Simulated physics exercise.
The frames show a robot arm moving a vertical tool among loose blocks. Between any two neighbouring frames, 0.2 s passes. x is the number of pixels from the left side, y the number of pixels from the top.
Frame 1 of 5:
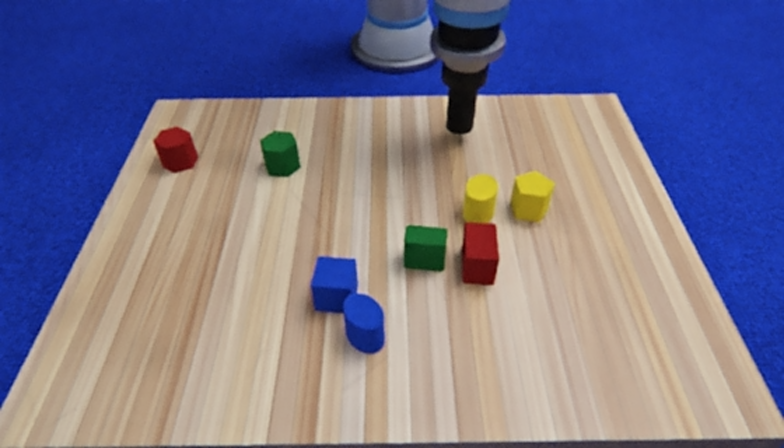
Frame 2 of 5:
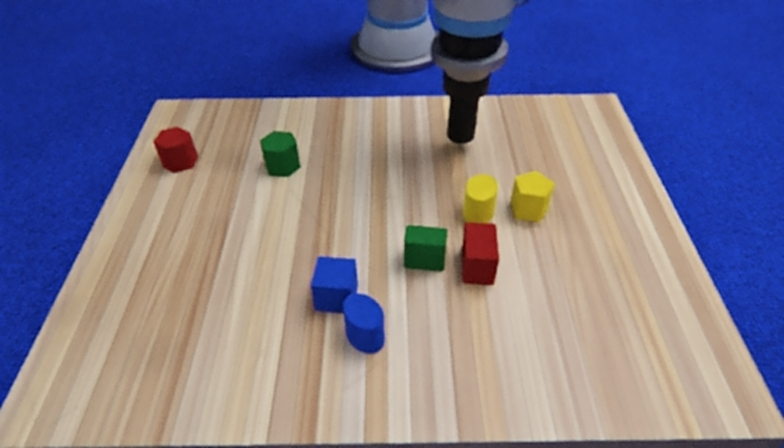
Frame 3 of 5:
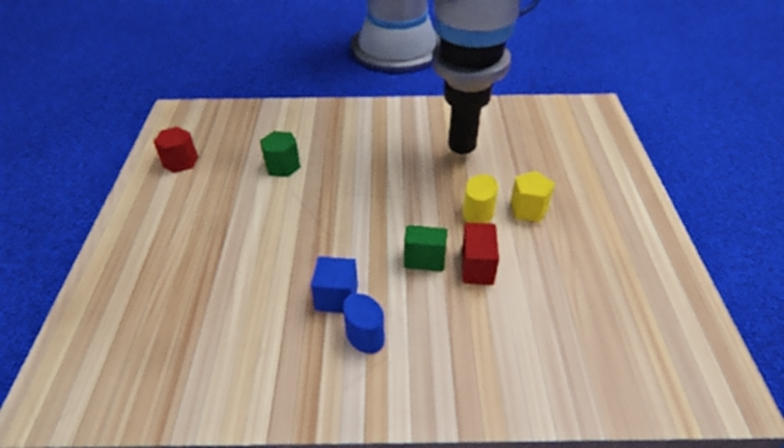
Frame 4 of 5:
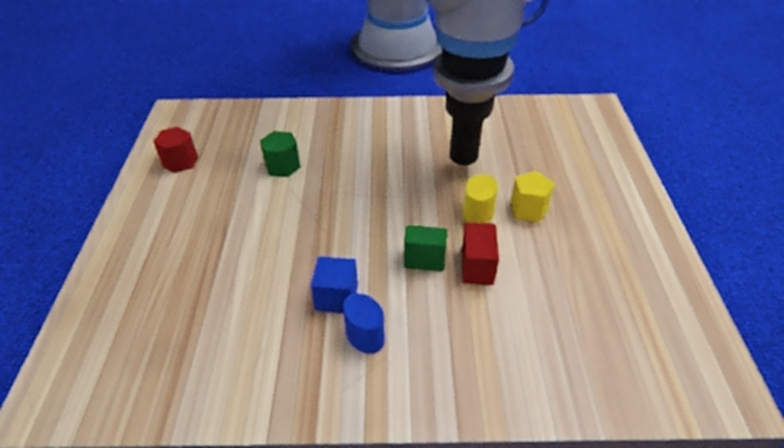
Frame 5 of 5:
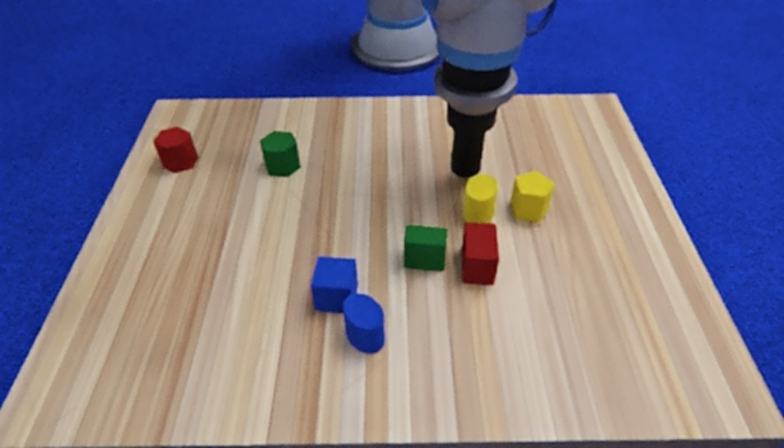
A robot arm moves its black vertical tool forward to just behind the yellow round block.
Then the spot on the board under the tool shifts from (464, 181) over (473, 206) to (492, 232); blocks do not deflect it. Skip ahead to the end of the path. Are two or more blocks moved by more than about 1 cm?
Answer: Yes.
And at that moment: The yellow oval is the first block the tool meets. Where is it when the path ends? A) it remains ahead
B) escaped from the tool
The one that fits is A, it remains ahead.
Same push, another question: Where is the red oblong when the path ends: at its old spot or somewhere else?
Here the red oblong moves off its spot.
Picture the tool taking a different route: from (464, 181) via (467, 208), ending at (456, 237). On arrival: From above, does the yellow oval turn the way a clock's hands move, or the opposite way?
It is turned anticlockwise.
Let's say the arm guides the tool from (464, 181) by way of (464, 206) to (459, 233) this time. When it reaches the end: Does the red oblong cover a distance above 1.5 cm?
The answer is no.
On the path given first. Halfway along, tool (474, 195); yellow oval (490, 203).
At the end, tool (494, 221); red oblong (485, 257), turned 45° clockwise; yellow oval (513, 231); yellow pentagon not moved.
